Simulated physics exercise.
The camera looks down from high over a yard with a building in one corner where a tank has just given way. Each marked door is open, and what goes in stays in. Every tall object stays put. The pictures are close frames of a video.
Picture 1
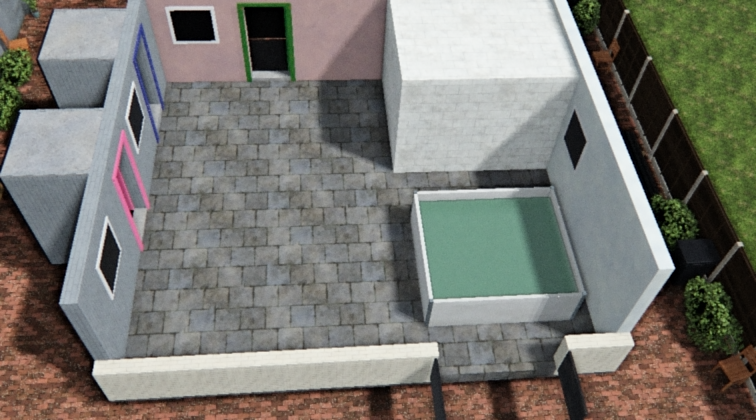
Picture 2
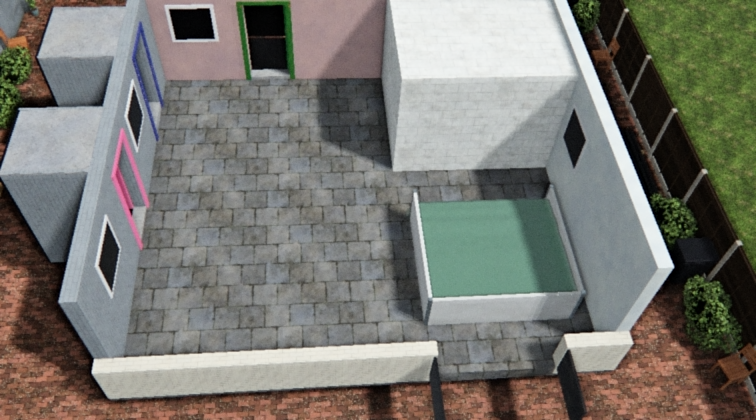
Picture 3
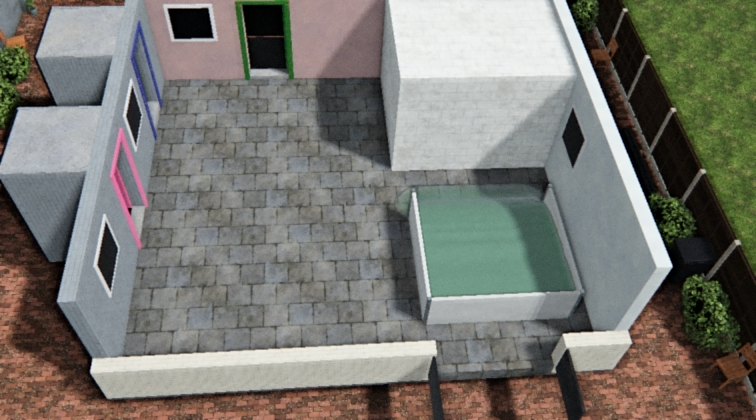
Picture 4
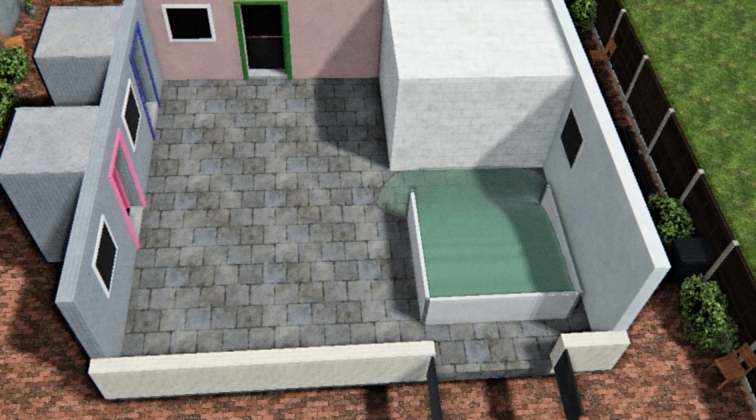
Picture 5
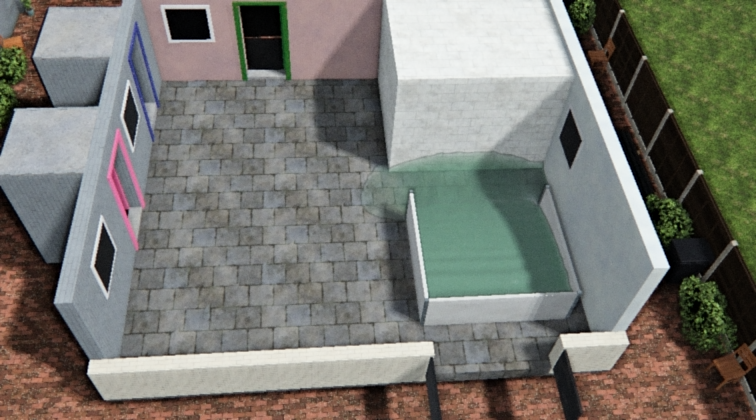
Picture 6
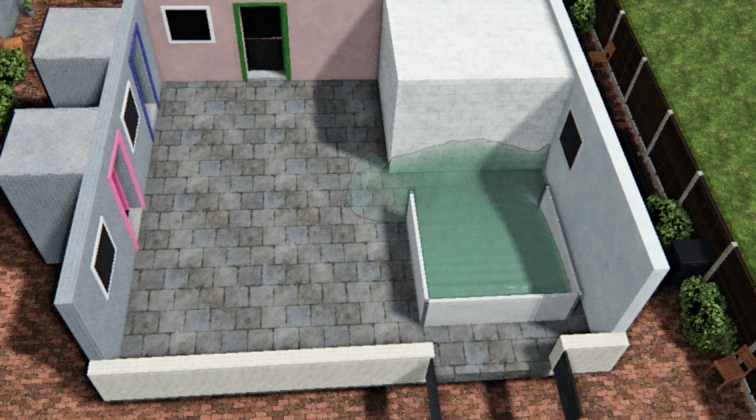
In a paved walled yard, green water pours from a tank's far side and spreads toward the white building.
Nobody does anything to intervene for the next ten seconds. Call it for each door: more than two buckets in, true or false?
Blue door false, pink door true, green door false.
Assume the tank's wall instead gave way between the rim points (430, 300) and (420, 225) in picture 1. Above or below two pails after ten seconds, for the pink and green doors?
I'd say the pink door gets more, but the green door gets more.
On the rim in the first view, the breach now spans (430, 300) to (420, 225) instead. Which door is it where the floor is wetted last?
Coming last is the green-painted one.
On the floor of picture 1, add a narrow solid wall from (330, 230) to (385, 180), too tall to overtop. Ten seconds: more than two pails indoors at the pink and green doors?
Pink door: Stays within the limit. Green door: Stays within the limit.
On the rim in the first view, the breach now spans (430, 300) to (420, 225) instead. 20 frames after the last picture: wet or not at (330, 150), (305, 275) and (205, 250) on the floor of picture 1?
First unwetted, second soaked, third soaked.
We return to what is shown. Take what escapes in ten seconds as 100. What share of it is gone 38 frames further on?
Share gone: About 55 %.
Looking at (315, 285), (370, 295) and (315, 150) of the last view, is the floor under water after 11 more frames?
Result, in order: Unflooded / unflooded / waterlogged.
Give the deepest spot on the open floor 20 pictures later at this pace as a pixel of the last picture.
Look near (592, 354).
A moment on, water covers 15 % of the floor; the blue door not reached, the pink door not reached, the green door not reached.
Next, water covers 40 % of the floor; the blue door not reached, the pink door not reached, the green door not reached.
Then, water covers 80 % of the floor; the blue door wet at the sill, nothing in, the pink door under two buckets in, the green door wet at the sill, nothing in.
Later, water covers 90 % of the floor; the blue door wet at the sill, nothing in, the pink door far over two buckets in, the green door wet at the sill, nothing in.
In the end, water covers 100 % of the floor; the blue door wet at the sill, nothing in, the pink door far over two buckets in, the green door wet at the sill, nothing in.
